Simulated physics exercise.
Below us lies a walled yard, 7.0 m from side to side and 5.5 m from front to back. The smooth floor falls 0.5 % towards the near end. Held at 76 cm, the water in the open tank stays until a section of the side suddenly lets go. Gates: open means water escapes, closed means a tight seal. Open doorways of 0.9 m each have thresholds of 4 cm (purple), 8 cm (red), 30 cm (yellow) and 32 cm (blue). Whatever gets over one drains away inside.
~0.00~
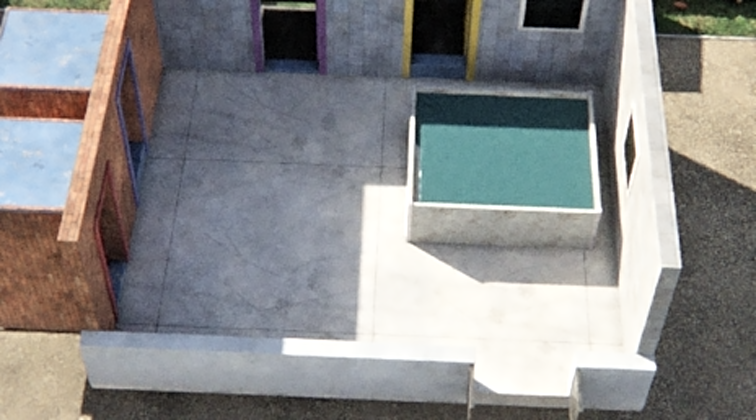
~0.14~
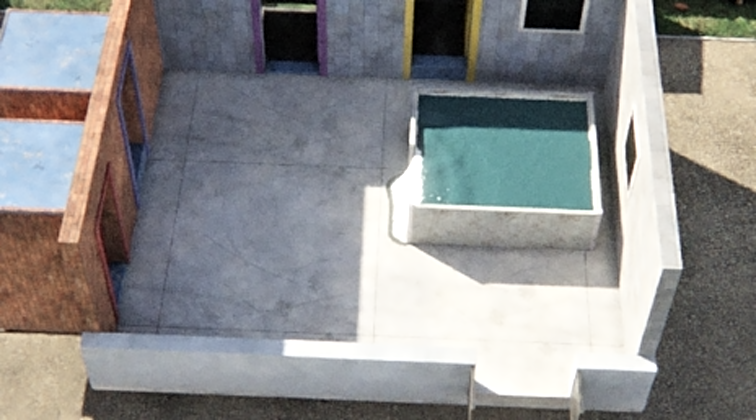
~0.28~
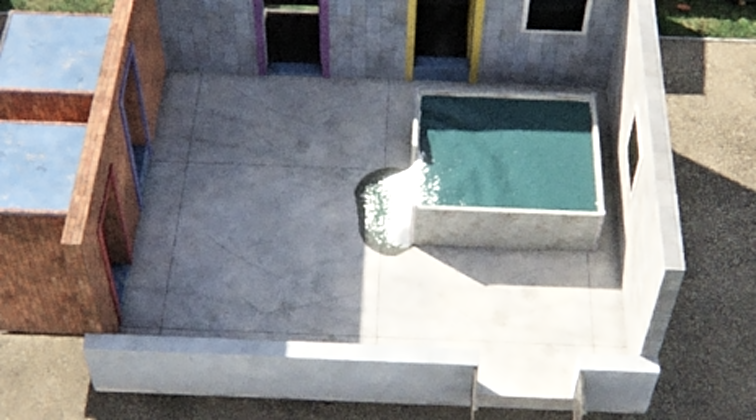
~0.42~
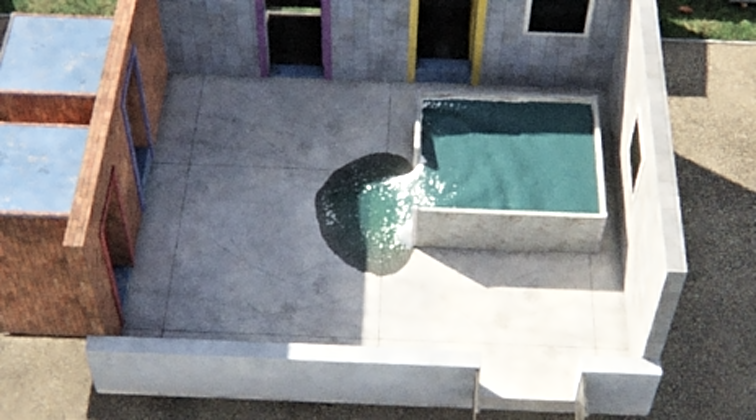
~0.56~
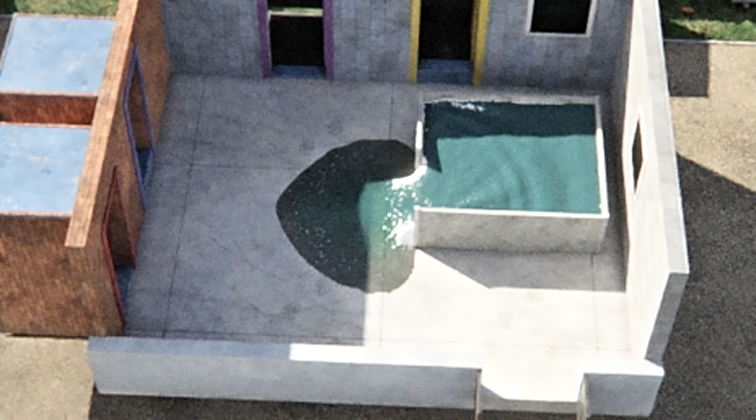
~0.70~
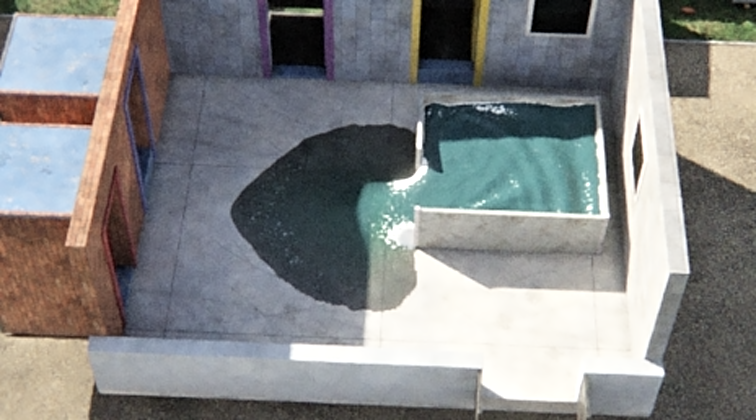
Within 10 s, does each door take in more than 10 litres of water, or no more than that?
In that time the purple door takes in more, the red door takes in more, the yellow door takes in no more, the blue door takes in no more.
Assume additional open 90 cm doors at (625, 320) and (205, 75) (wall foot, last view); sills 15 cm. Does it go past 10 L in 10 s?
In turn: Short of it, beyond it.
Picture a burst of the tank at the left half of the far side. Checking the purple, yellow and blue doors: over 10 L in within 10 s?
Door by door - purple: Out of bounds, yellow: Out of bounds, blue: Within bounds.
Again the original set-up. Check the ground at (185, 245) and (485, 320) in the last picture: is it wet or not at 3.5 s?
I'd call them drenched and then spared.
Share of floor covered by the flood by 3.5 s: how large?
Covered: Roughly 55 %.
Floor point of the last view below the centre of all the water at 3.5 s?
Centre: Approx. (363, 208) px.
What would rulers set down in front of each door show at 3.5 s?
Depths in cm: Purple 8, red 25, yellow 0, blue 23.
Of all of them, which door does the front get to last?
The yellow door.
After 1.4 s water covers 45 % of the floor and is deepest (41 cm) near (401, 220); purple door not reached, red door not reached, yellow door not reached, blue door 22 cm at the sill, 0 L in.
After 2.2 s water covers 55 % of the floor and is deepest (47 cm) near (131, 367); purple door 4 cm at the sill, 0 L in, red door 24 cm at the sill, 38 L in, yellow door not reached, blue door 31 cm at the sill, 0 L in.
After 3.5 s water covers 55 % of the floor and is deepest (30 cm) near (174, 261); purple door 8 cm at the sill, 0 L in, red door 25 cm at the sill, 156 L in, yellow door not reached, blue door 23 cm at the sill, 0 L in.
After 6.0 s water covers 80 % of the floor and is deepest (24 cm) near (171, 77); purple door 8 cm at the sill, 22 L in, red door 17 cm at the sill, 264 L in, yellow door 5 cm at the sill, 0 L in, blue door 18 cm at the sill, 0 L in.
After 10.0 s water covers 100 % of the floor and is deepest (17 cm) near (608, 219); purple door 9 cm at the sill, 74 L in, red door 14 cm at the sill, 372 L in, yellow door 8 cm at the sill, 0 L in, blue door 13 cm at the sill, 0 L in.
